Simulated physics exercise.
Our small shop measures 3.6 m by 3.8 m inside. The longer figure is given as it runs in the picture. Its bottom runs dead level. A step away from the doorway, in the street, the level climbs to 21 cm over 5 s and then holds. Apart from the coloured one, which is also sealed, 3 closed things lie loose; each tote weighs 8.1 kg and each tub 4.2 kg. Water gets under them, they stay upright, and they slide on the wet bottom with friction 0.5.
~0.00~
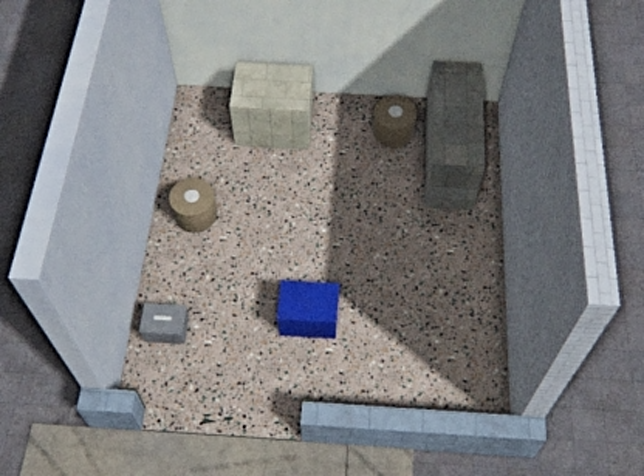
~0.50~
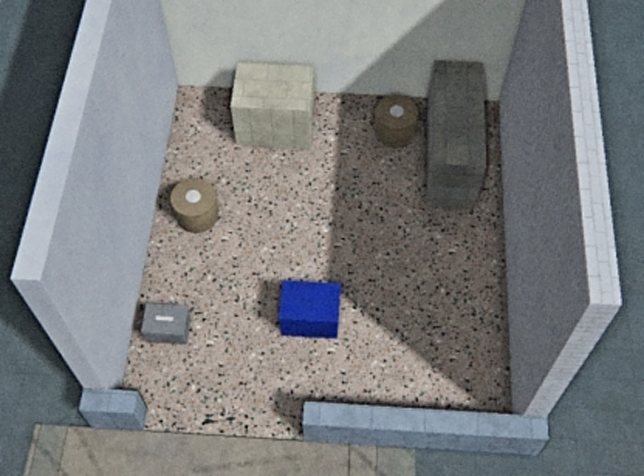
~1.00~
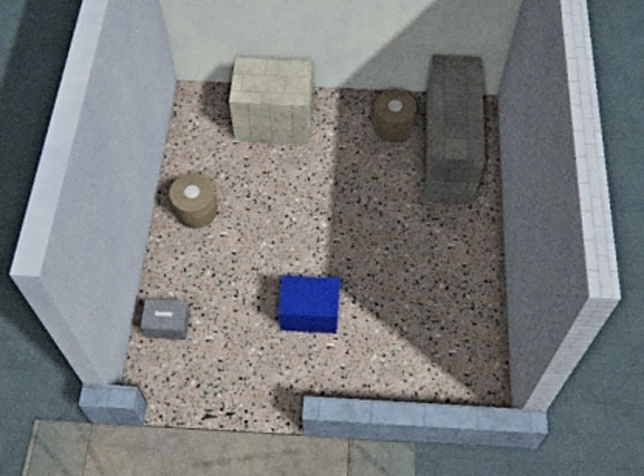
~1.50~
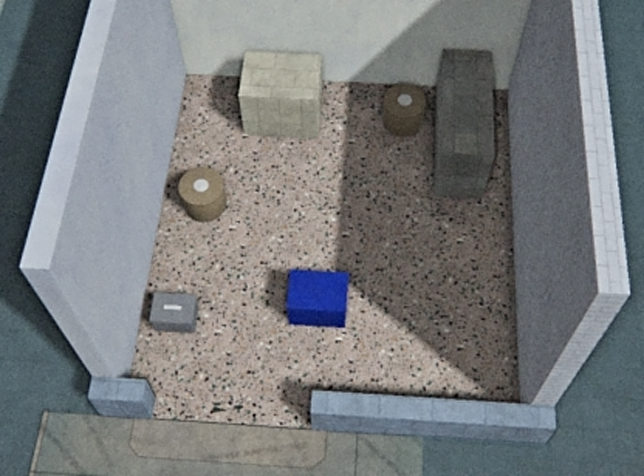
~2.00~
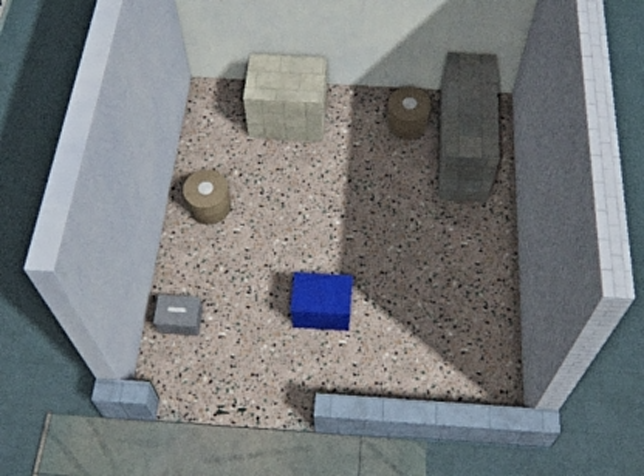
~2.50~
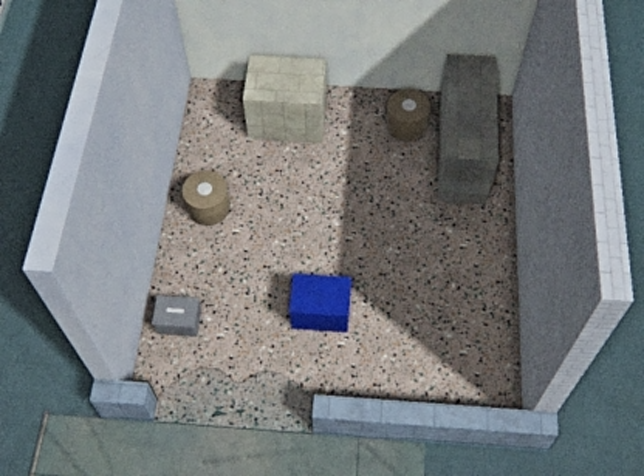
The clip opens on a small walled shop seen from above, a blue chest standing among other boxes and round containers on a speckled floor. Blue-green water spreads over the grey street outside, then creeps across the pale slab and thinly through the doorway, while the objects inside stay put.
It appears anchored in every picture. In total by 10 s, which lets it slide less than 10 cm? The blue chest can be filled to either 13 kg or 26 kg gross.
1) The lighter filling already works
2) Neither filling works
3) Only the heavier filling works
Neither filling works (2).
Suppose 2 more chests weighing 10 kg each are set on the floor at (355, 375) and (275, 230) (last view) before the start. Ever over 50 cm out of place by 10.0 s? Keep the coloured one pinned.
The first is not as far, the second further.
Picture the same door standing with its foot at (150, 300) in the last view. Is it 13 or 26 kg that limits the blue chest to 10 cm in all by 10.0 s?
Result: Heavier option only.
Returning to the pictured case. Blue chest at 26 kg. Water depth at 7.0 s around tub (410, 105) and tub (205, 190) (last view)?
Some 4 cm at the first, some 16 cm at the second.
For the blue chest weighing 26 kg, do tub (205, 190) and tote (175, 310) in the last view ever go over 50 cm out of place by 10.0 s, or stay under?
First above the mark, then above the mark.
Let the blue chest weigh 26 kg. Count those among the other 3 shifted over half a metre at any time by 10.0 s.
All told, that gives 2.
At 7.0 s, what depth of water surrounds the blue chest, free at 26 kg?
Something like 6 centimetres.
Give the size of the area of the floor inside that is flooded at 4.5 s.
The covered patch comes to about 4.5 m2.
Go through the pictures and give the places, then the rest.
The first picture shows the blue chest at (308, 301) rests on the ground; water covers 0.0 m2; 0 of 4 have shifted.
The second picture shows the blue chest at (310, 301) rests on the ground; water covers 0.0 m2; 0 of 4 have shifted.
The third picture shows the blue chest at (309, 296) rests on the ground; water covers 0.0 m2; 0 of 4 have shifted.
The fourth picture shows the blue chest at (318, 290) rests on the ground; 0.0 m2 under water; 0 of 4 have shifted.
The fifth picture shows the blue chest at (322, 293) rests on the ground; water covers 0.0 m2; 0 of 4 have shifted.
The sixth picture shows the blue chest at (321, 294) rests on the ground; 0.3 m2 under water; 0 of 4 have shifted.
After 3.5 s the blue chest would be 0 cm from its start with 13 kg and 0 cm from its start with 26 kg; 1 cm of water round it then.
After 4.5 s the blue chest would be 6 cm from its start with 13 kg and 0 cm from its start with 26 kg; 5 cm of water round it then.
After 7.0 s the blue chest would be 129 cm from its start with 13 kg and 23 cm from its start with 26 kg; 6 cm of water round it then.
After 10.0 s the blue chest would be 174 cm from its start with 13 kg and 39 cm from its start with 26 kg; 8 cm of water round it then.
